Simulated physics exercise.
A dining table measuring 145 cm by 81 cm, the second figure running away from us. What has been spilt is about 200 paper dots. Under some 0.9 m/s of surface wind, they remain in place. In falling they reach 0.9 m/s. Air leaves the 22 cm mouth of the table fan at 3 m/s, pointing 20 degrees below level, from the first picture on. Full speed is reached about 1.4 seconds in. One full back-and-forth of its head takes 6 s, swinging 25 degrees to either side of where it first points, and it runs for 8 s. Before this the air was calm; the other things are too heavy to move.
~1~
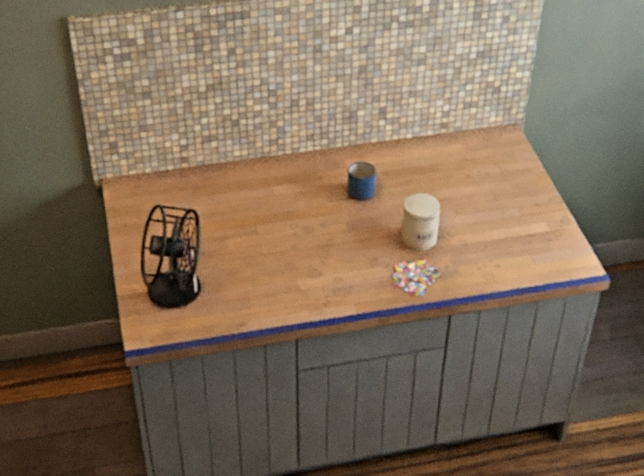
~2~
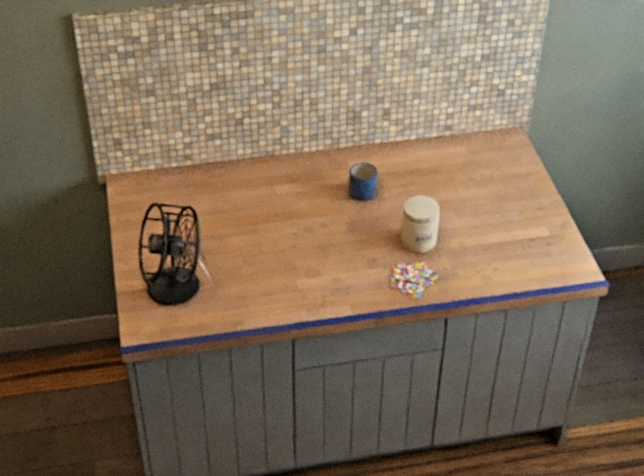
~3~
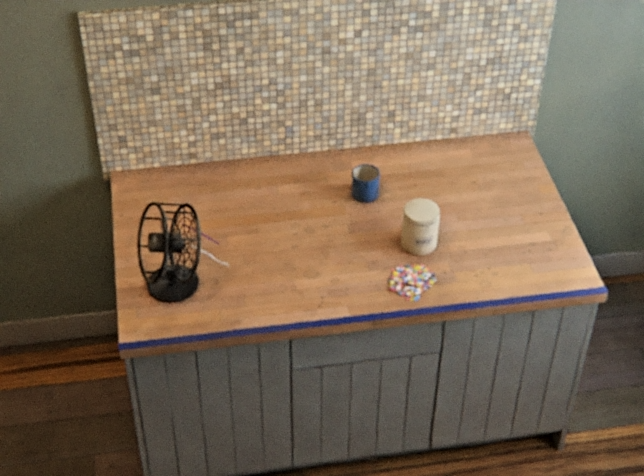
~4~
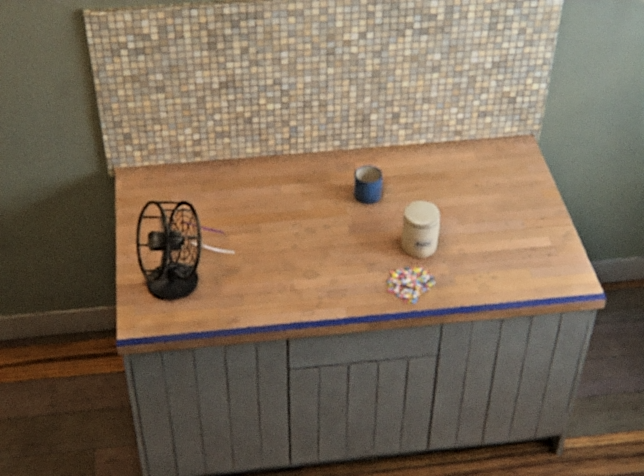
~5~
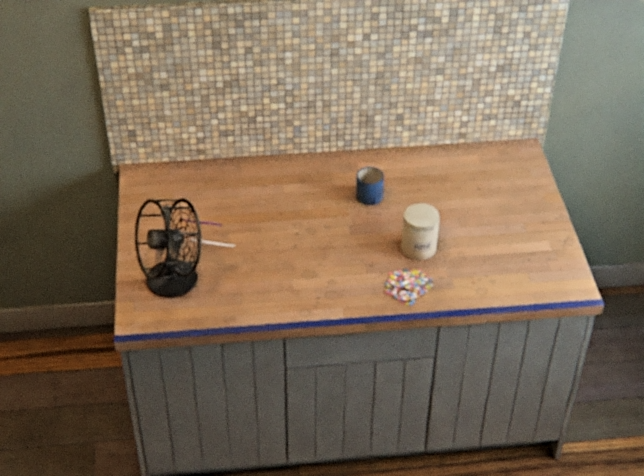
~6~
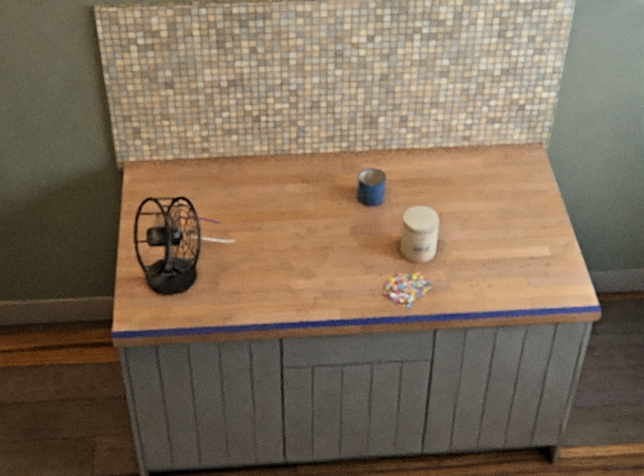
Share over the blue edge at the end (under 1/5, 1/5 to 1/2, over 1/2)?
Over 1/2.
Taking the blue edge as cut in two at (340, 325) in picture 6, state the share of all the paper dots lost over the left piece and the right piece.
Estimate: Left ~ 0 %; right ~ 100 %.
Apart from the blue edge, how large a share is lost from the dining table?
The figure is near 2 %.
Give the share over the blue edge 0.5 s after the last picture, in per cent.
50 %, roughly.
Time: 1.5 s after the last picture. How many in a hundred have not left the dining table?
Around 0 %.
Then, 0.5 s after the last picture the count stands so, 50 % are over the blue edge; the middle of those left on the top is near (513, 310).
Then, 1.5 s after the last picture the count stands so, 98 % are over the blue edge.
Then, 3.3 s after the last picture the count stands so, 98 % are over the blue edge.
Then, 6.9 s after the last picture, at the end, 98 % are over the blue edge.
